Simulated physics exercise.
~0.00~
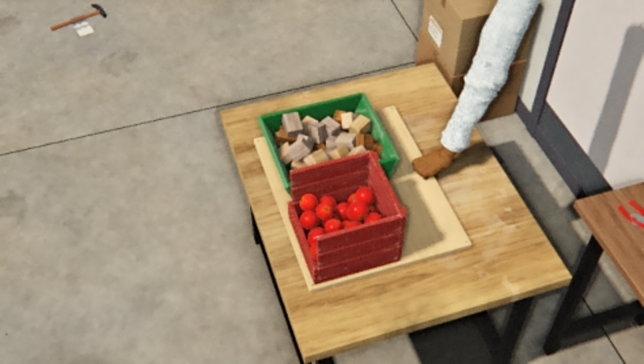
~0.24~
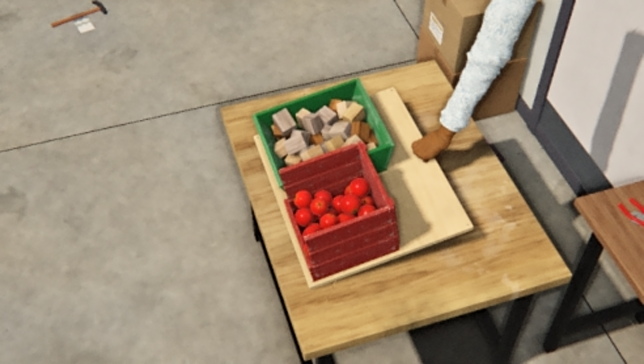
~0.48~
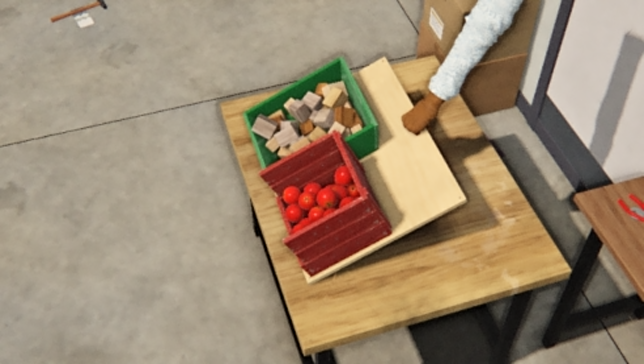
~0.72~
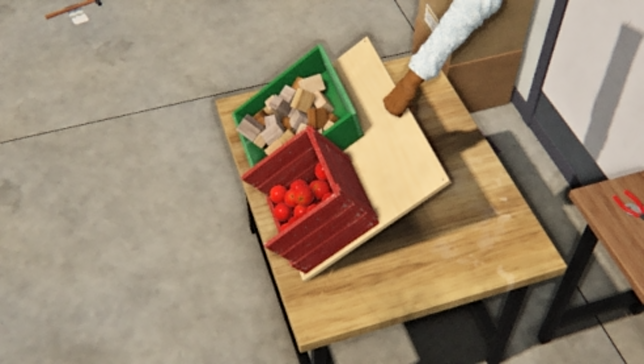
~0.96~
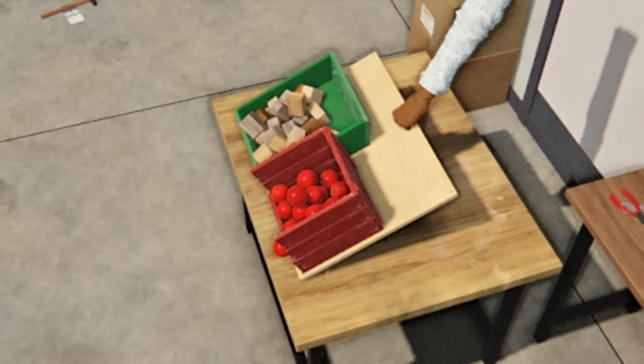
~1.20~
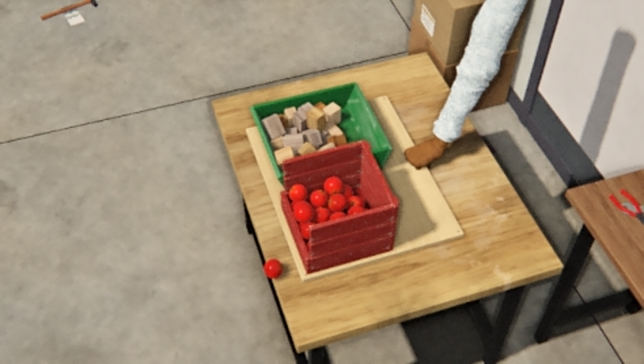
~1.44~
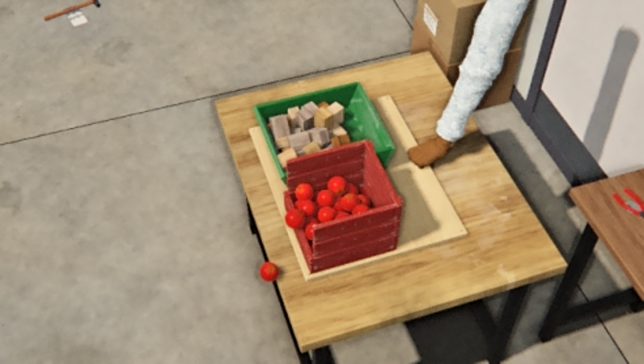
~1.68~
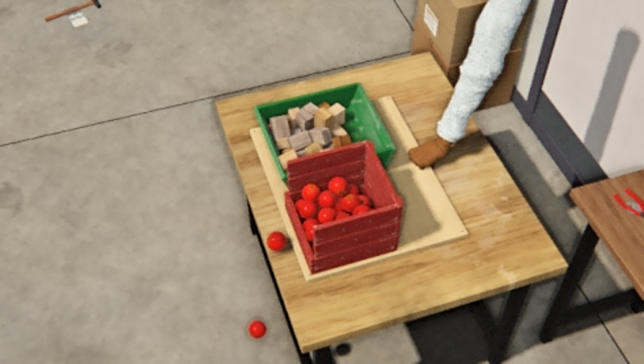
At the start, a red basket of tomatoes and a green basket of wooden blocks sit on a pale board on a wooden table, with a hand at the board's right side. The hand tips the board up, so both baskets lean toward the left and their contents shift that way. It then lowers the board, and a tomato slips out at the red basket's low left side. As the board settles flat, that tomato lies at the table's left edge, and then another comes out. Finally, one tomato is on the floor, another rests near the table's left edge, and the blocks remain in the green basket.
